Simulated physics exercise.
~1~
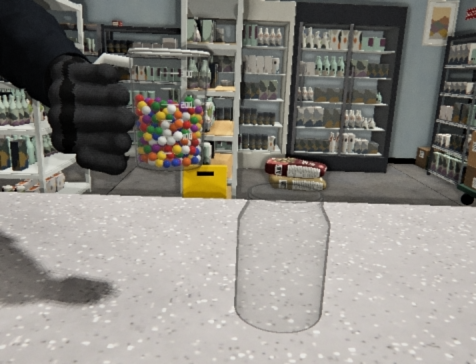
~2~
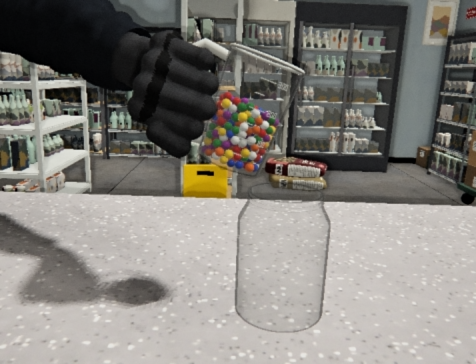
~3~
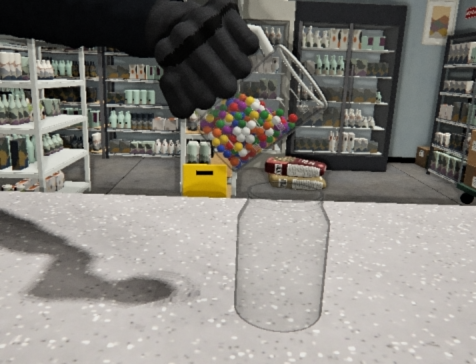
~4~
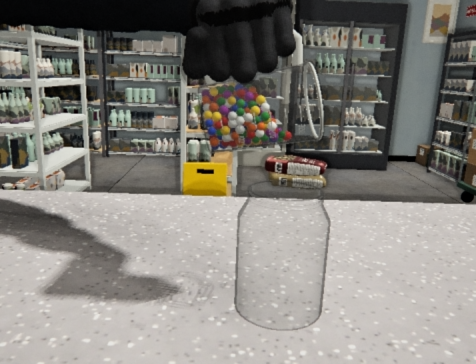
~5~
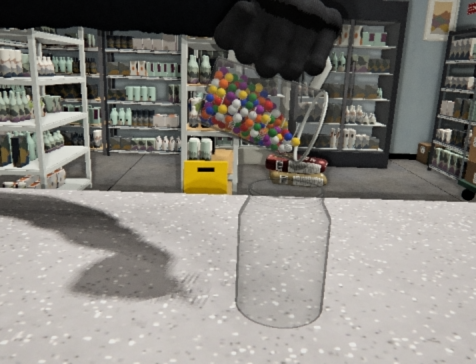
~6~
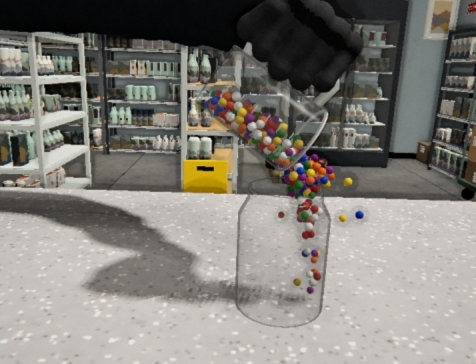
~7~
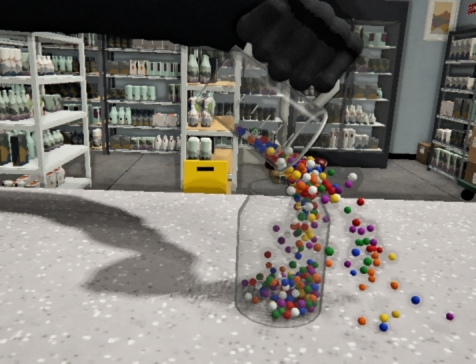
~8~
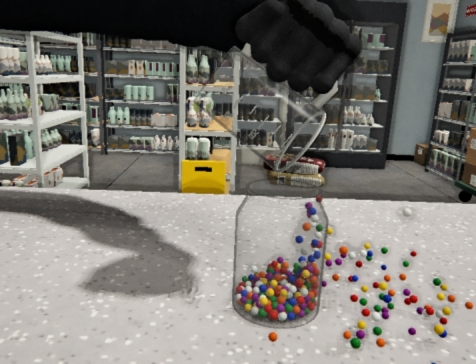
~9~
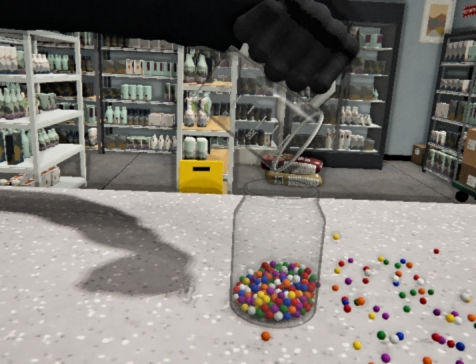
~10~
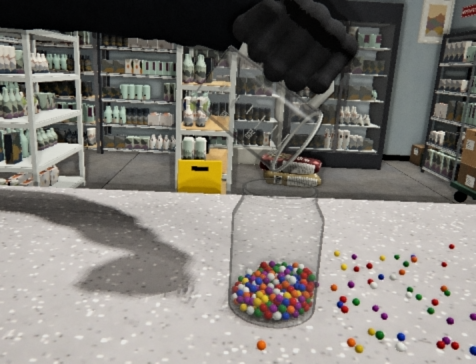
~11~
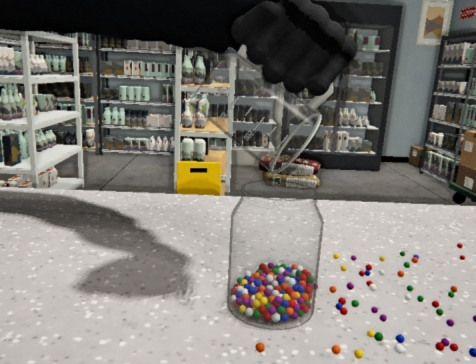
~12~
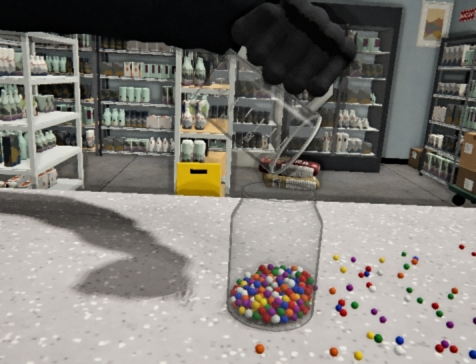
A black-gloved hand tips colourful beads from a clear cup into a jar, spilling some beside it.
